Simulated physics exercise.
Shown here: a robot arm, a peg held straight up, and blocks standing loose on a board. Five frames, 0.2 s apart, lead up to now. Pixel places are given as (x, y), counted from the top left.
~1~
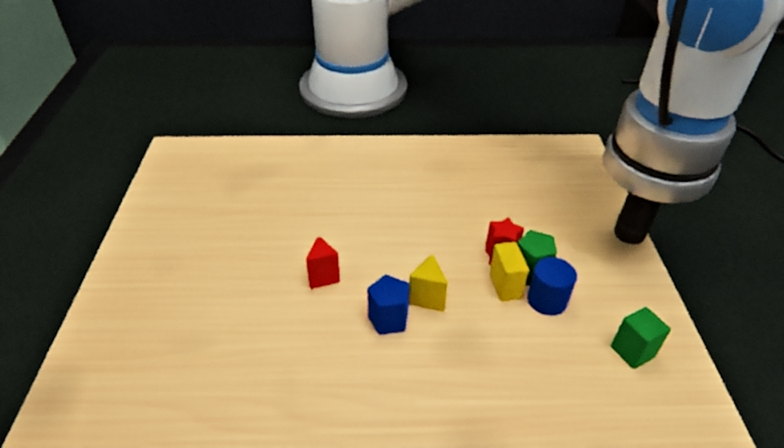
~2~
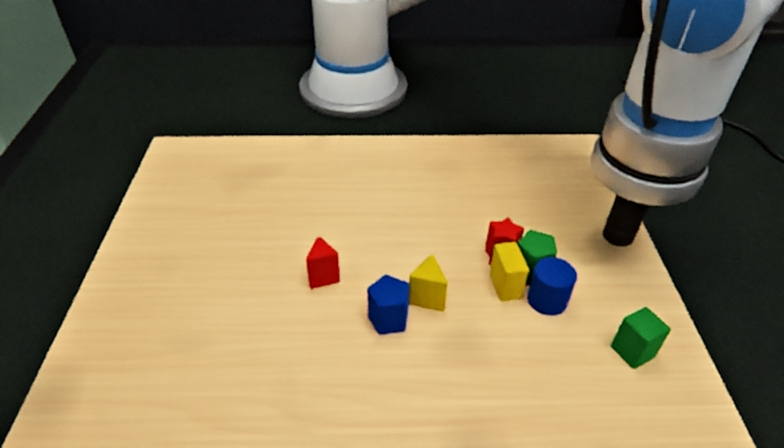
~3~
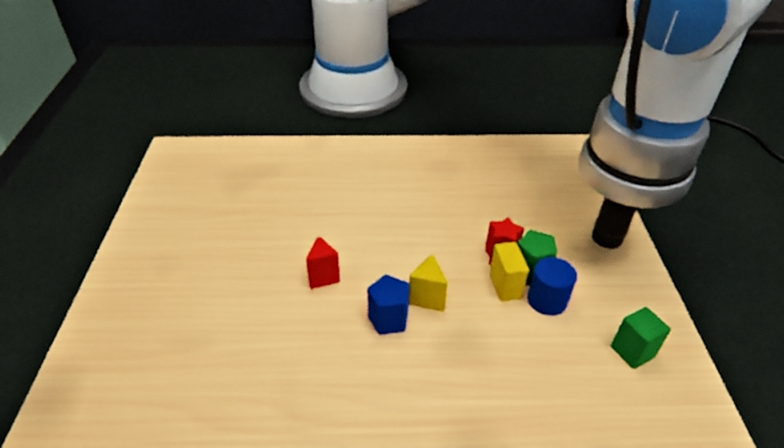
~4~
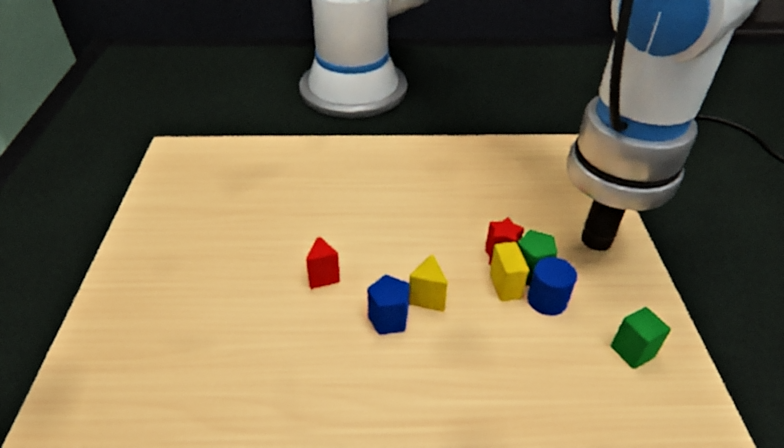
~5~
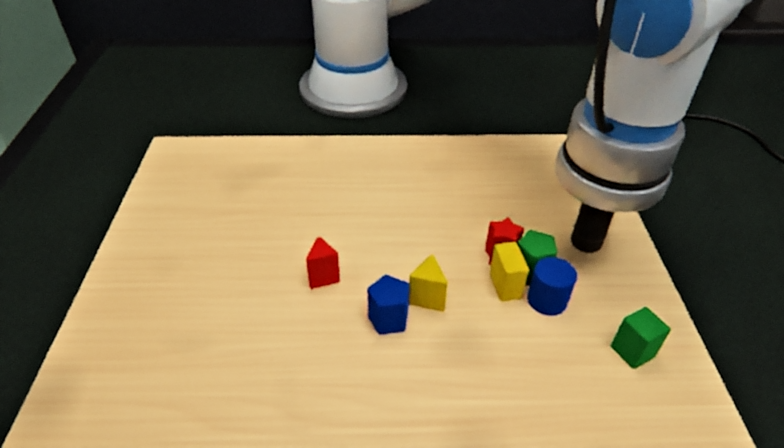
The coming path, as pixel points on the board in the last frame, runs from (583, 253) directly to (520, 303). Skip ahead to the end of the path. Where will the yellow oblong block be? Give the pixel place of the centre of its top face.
At the end it should sit near (470, 258).
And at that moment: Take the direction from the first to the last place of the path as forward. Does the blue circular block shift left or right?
Sideways, to the left.
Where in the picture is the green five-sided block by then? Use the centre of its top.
The middle of its top is at (501, 254).
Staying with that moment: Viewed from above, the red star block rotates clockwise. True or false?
Verdict: True.
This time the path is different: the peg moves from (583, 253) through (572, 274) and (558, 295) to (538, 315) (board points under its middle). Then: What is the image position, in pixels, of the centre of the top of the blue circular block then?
Around pixel (518, 304).
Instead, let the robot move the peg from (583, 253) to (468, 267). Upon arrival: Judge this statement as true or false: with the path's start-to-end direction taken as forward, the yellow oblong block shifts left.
That statement is accurate.
What follows on the original path. One third of the way, peg (566, 259); nothing pushed yet.
Two thirds of the way, peg (545, 276); red star block (502, 227), turned 30° clockwise; yellow oblong block (490, 260); green five-sided block (516, 250), turned 15° clockwise; blue circular block (549, 285).
At the end, peg (523, 293); red star block (501, 227), turned 30° clockwise; yellow oblong block (470, 258); green five-sided block (501, 254), turned 40° clockwise; blue circular block (543, 304).
